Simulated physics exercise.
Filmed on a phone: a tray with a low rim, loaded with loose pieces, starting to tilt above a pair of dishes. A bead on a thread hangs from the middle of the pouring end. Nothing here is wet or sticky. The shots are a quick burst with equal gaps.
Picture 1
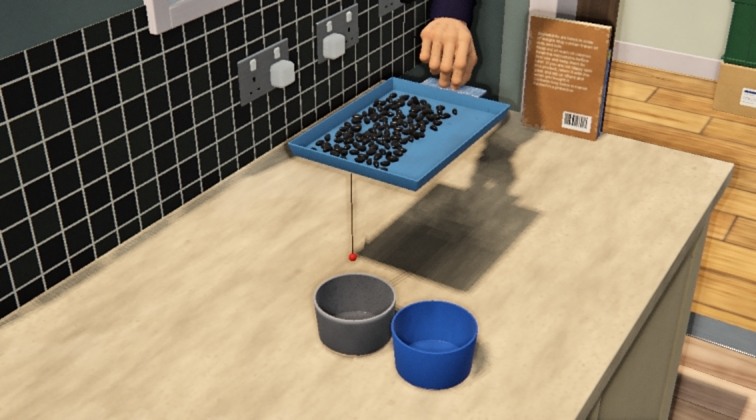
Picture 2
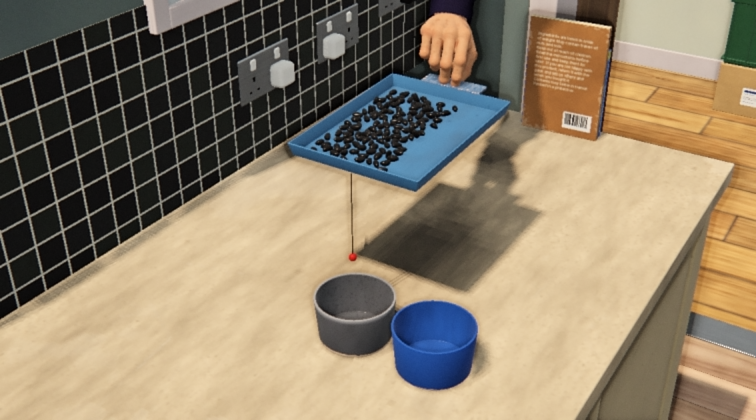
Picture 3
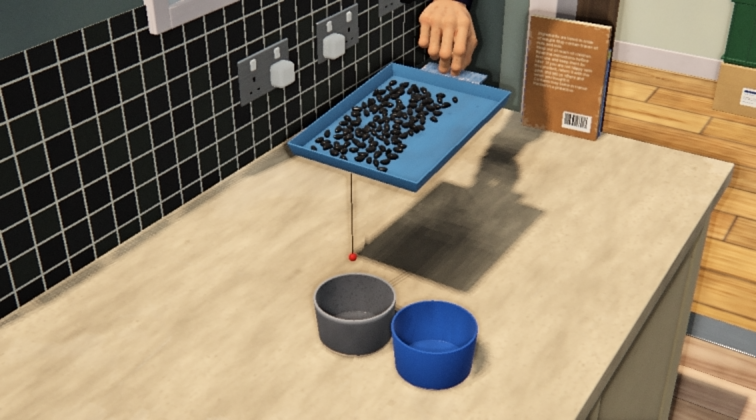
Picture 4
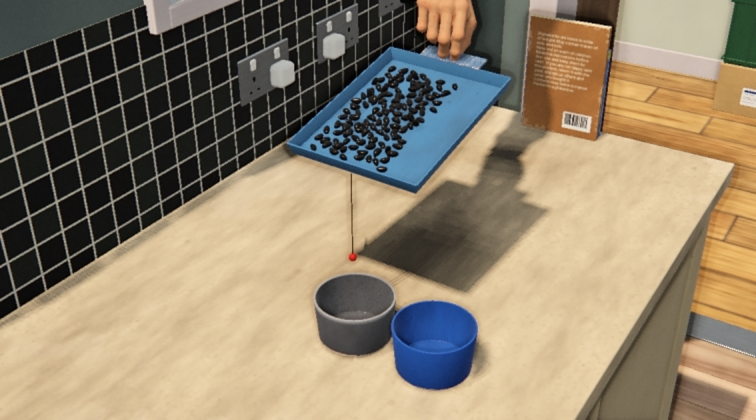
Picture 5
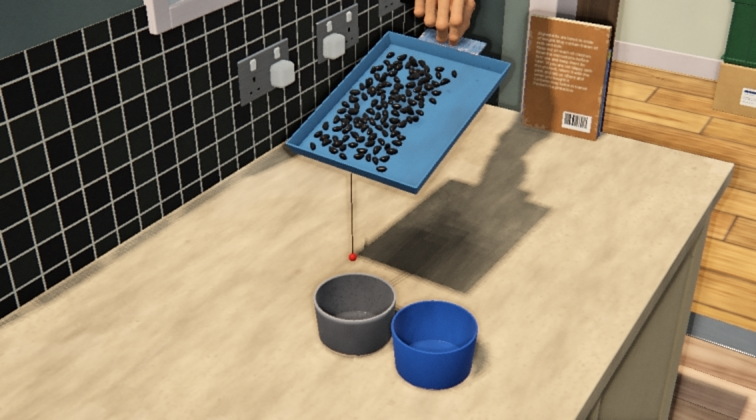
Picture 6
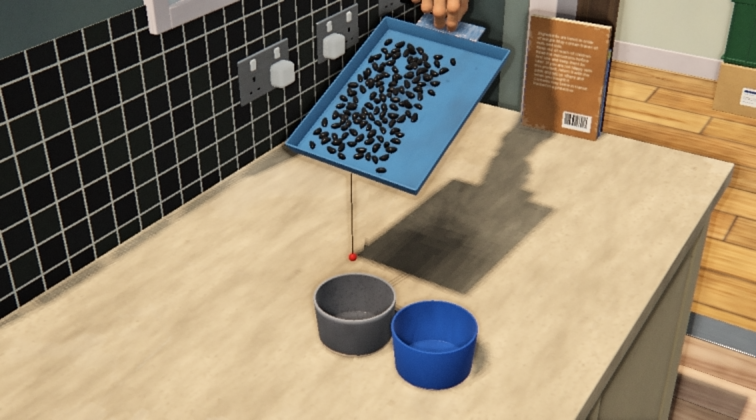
A blue tray of black beans, held by a hand at its far end, tilts gradually as that end rises, its near right corner lowest, above a gray dish and a blue dish while a red bead hangs still.
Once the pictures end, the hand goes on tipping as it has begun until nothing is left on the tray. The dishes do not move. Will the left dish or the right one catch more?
More goes to the left dish.
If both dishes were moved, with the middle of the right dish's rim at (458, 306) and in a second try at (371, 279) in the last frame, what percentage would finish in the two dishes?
The first gives 30 %, the second 30 %.
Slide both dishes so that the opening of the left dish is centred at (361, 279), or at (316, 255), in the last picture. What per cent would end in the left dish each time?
About 30 and 0 per cent.
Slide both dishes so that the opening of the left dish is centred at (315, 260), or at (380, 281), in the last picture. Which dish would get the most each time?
First right, then the left-hand dish.
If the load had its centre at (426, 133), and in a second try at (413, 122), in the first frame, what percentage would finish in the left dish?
About 60 and 60 per cent.
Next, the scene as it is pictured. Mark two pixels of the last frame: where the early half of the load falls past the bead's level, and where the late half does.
First near (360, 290), later near (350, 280).
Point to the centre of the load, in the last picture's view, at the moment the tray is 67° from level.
Around (358, 144).
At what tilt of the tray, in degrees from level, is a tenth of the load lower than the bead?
At some 90 degrees.
Just after the last frame, tray tipped steeply; almost all on the tray; just a few in the air.
A moment on, tray tipped past a quarter turn; roughly a quarter on the tray; about a tenth in the right dish; roughly a quarter in the left dish; about a tenth outside both; roughly a quarter in the air.
Further on, tray tipped past a quarter turn; about a tenth in the right dish; roughly half in the left dish; roughly a third outside both.
When it is over, tray tipped past a quarter turn; about a tenth in the right dish; roughly half in the left dish; roughly a third outside both.
